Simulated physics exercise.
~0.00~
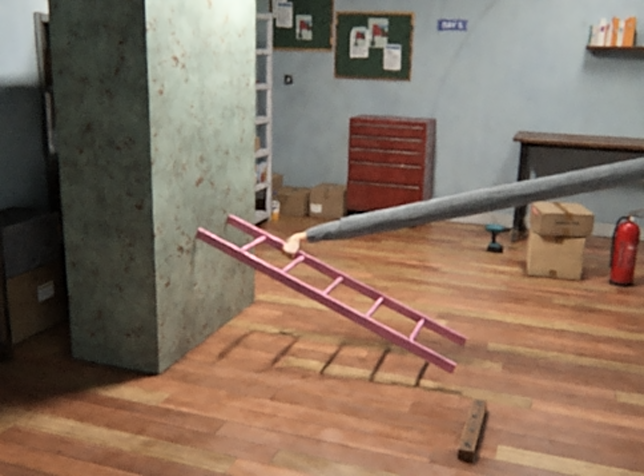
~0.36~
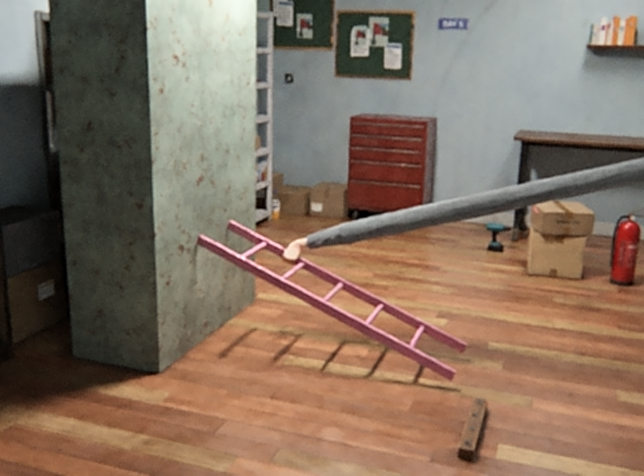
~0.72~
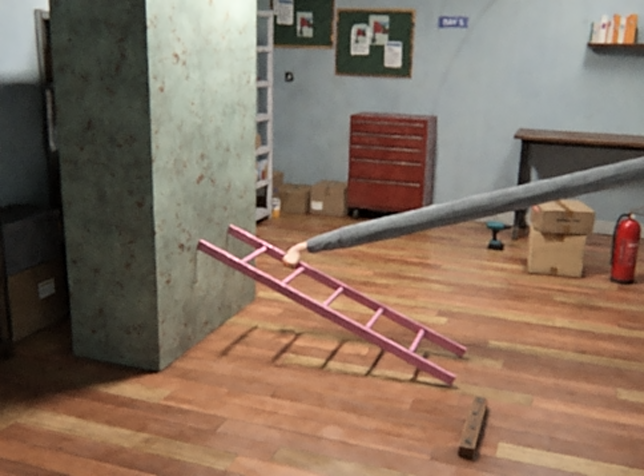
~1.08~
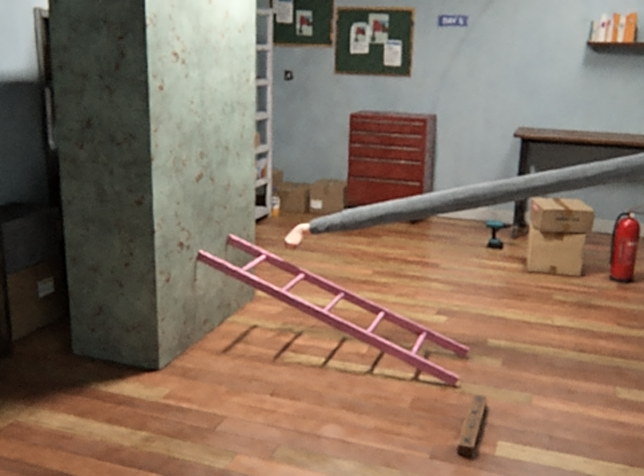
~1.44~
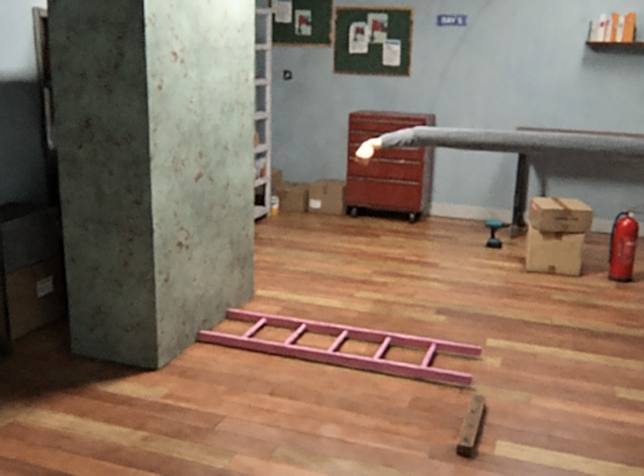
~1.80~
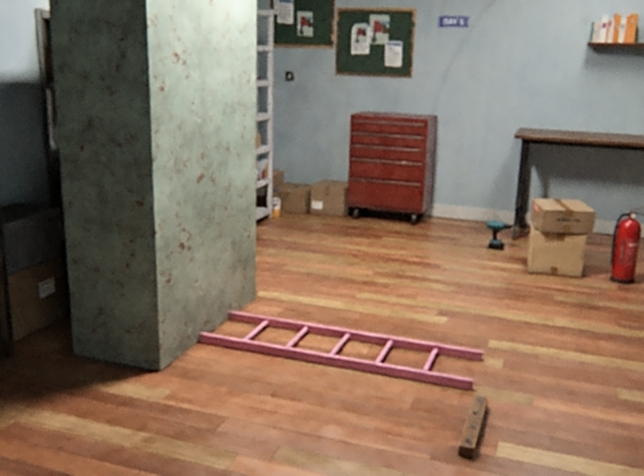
Pink ladder-shaped rack leaning on a green pillar slipping down as a hand lets go and withdraws, ending flat on the floorboards.
